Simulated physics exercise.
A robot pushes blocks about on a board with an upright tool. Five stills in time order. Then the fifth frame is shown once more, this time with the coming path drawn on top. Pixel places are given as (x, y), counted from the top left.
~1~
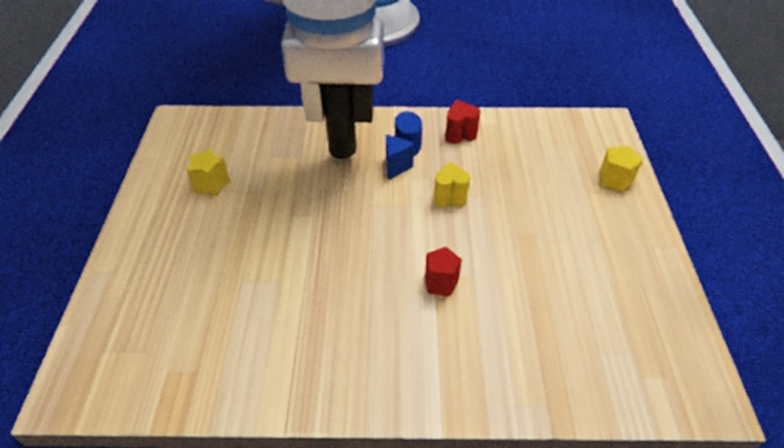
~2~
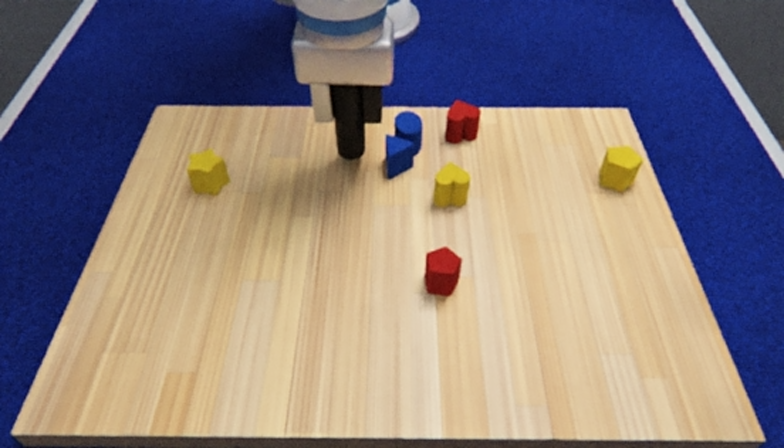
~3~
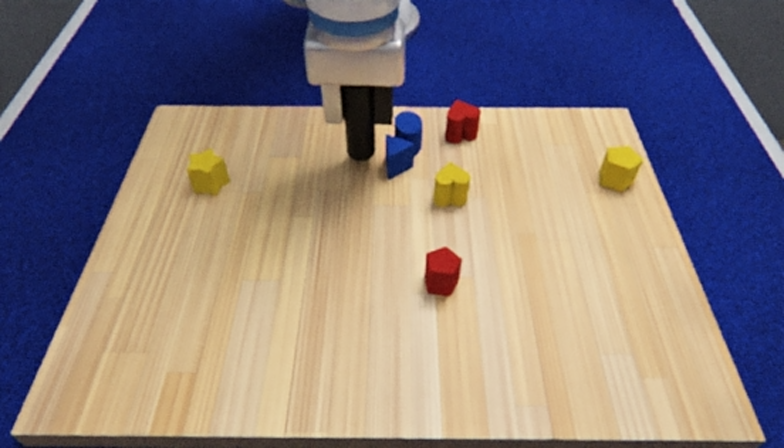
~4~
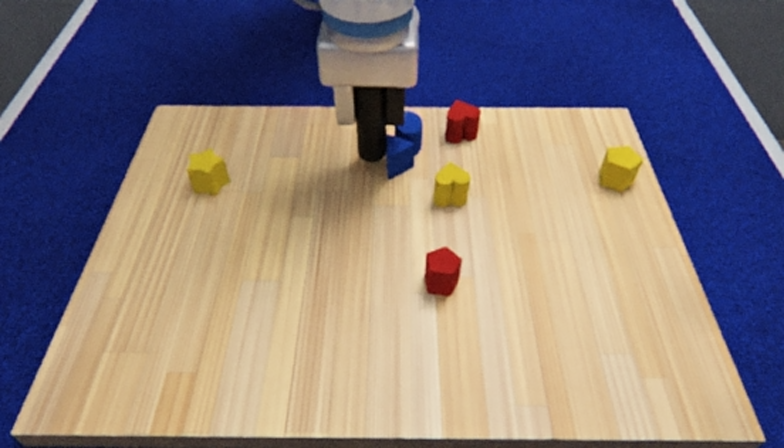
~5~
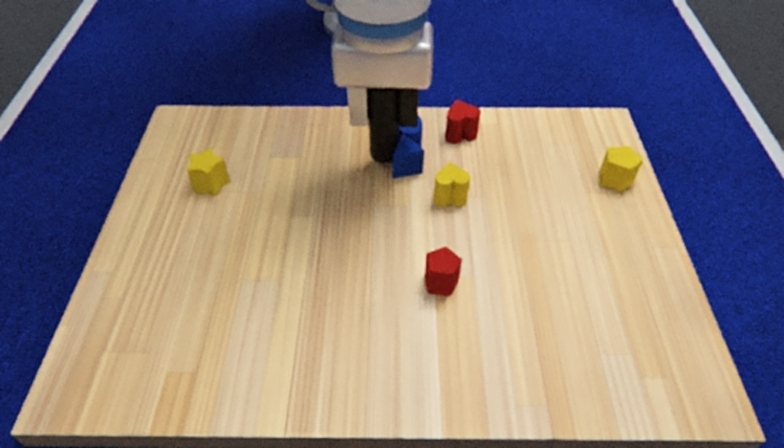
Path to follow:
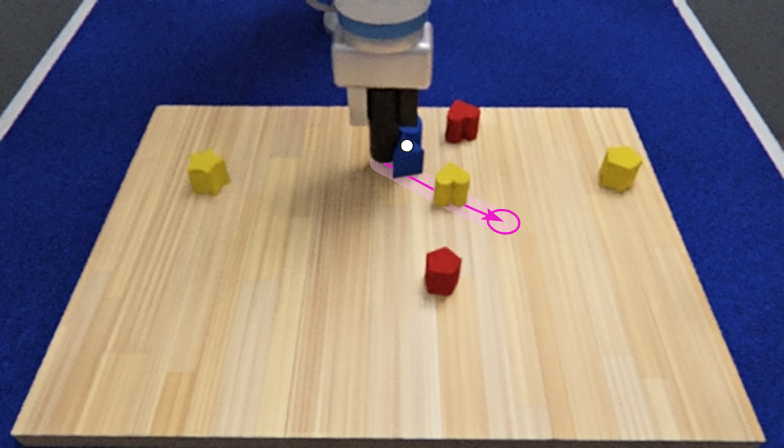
The robot's upright tool moves right across the board and nudges the blue triangular block.
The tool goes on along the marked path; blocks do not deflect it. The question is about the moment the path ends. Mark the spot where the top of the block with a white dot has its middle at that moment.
Final place: (473, 163).
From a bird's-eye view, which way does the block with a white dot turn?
From above, the block with a white dot will be seen to turn anti-clockwise.
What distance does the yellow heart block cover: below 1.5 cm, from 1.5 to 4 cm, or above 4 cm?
The answer will be the long band, over 4 cm.
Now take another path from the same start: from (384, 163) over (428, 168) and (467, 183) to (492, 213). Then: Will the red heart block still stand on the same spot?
Yes, that is what happens.
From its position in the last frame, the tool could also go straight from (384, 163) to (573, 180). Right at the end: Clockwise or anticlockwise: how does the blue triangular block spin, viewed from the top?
Viewed from above, clockwise.
The line goes from (384, 163) via (440, 193), ending at (503, 222); the dot is on the blue triangular block.
What follows on the original path. One third of the way, tool (422, 175); blue triangular block (448, 159), turned 20° anticlockwise; yellow heart block (456, 175), turned 15° clockwise.
Two thirds of the way, tool (461, 195); blue triangular block (472, 163), turned 70° anticlockwise; yellow heart block (489, 191).
At the end, tool (505, 213); blue triangular block (473, 163), turned 70° anticlockwise; blue oval block unmoved; yellow heart block (537, 208).
